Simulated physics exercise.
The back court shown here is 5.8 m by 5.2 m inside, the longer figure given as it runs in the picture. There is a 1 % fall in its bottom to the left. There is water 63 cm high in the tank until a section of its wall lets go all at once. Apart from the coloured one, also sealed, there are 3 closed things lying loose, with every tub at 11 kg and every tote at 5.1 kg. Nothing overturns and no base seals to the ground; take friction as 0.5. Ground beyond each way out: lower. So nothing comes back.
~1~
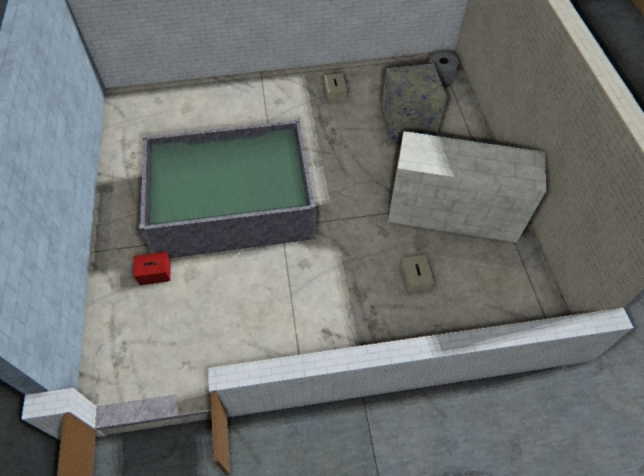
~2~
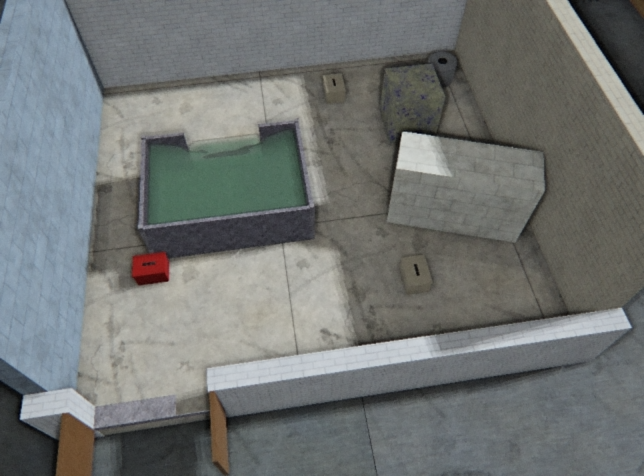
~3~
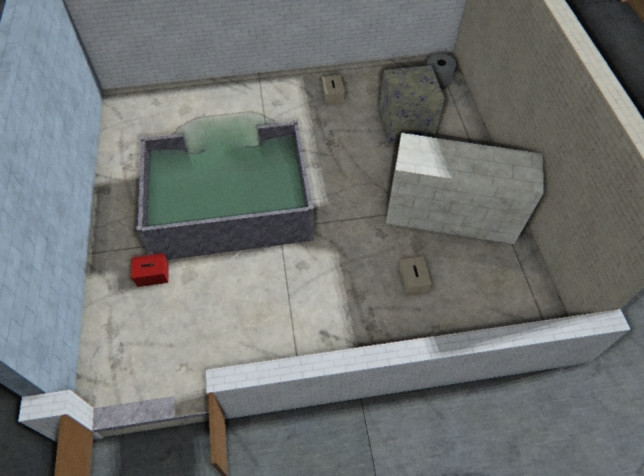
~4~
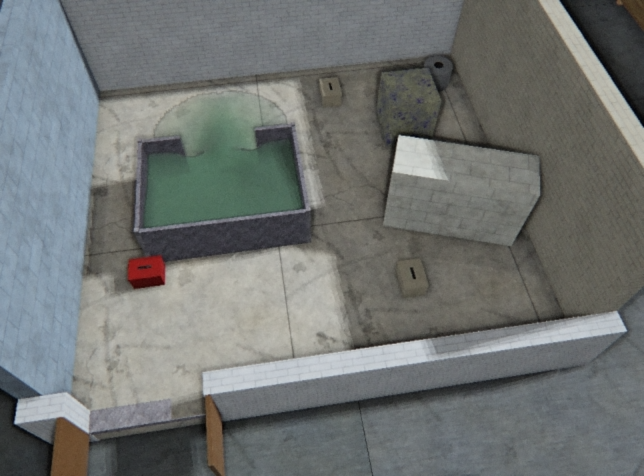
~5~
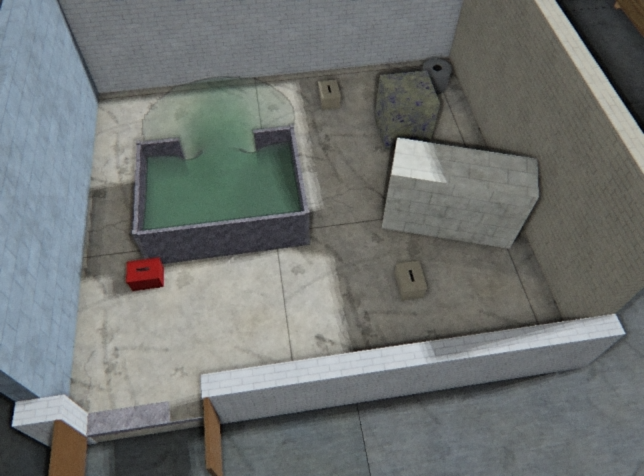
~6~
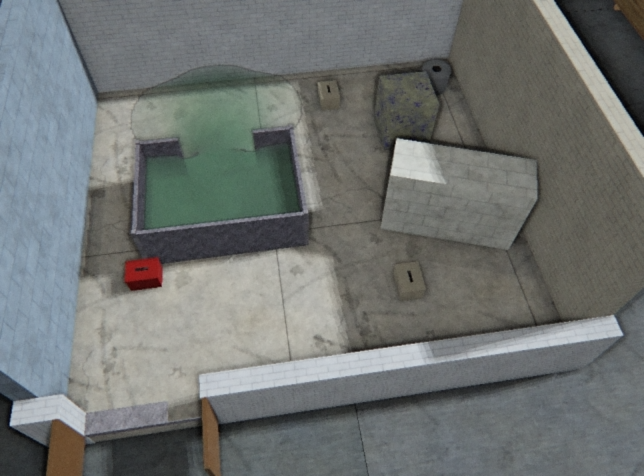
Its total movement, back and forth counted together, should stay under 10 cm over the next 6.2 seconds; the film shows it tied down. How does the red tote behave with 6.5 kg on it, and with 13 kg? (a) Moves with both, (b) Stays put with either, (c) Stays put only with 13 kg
Answer: A.
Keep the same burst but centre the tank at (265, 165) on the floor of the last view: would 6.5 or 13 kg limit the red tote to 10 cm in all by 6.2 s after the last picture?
Then the answer is that no option works.
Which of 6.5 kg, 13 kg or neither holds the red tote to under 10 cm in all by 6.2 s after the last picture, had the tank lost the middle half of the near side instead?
Then the smaller load will do.
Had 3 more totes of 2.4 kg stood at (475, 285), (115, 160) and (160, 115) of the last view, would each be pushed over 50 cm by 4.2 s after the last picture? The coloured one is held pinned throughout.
One after another they come out within the mark, beyond the mark, beyond the mark.
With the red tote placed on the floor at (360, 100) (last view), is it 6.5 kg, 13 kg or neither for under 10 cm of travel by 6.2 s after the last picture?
Lab note - result: Both options fail.
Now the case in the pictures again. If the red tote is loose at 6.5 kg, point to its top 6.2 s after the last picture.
It should be close to (165, 321) in the last view.
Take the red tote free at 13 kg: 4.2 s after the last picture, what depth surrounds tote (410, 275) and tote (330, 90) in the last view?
About 0 and 3 cm.
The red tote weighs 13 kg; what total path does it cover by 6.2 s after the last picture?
I'd say close to 40 cm in total.
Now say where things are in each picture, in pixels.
The red tote at (150, 264), on the bottom; 2.8 m2 under water; 0 of 4 have shifted, in the first picture.
The red tote at (149, 264), on the bottom; 3.4 m2 under water; 0 of 4 have shifted, in the second picture.
The red tote at (148, 266), on the bottom; water covers 4.2 m2; 0 of 4 have shifted, in the third picture.
The red tote at (145, 268) rests on the ground; 5.2 m2 under water; 0 of 4 have shifted, in the fourth picture.
The red tote at (143, 270) rests on the ground; water covers 6.3 m2; 0 of 4 have shifted, in the fifth picture.
The red tote at (142, 269), on the bottom; water covers 6.8 m2; 0 of 4 have shifted, in the sixth picture.
Then, 0.6 s after the last picture the red tote would be 0 cm from its start with 6.5 kg and 0 cm from its start with 13 kg; 0 cm of water round it then.
Then, 2.3 s after the last picture the red tote would be 34 cm from its start with 6.5 kg and 16 cm from its start with 13 kg; 5 cm of water round it then.
Then, 4.2 s after the last picture the red tote would be 80 cm from its start with 6.5 kg and 40 cm from its start with 13 kg; 4 cm of water round it then.
Then, 6.2 s after the last picture the red tote would be 80 cm from its start with 6.5 kg and 40 cm from its start with 13 kg; 3 cm of water round it then.
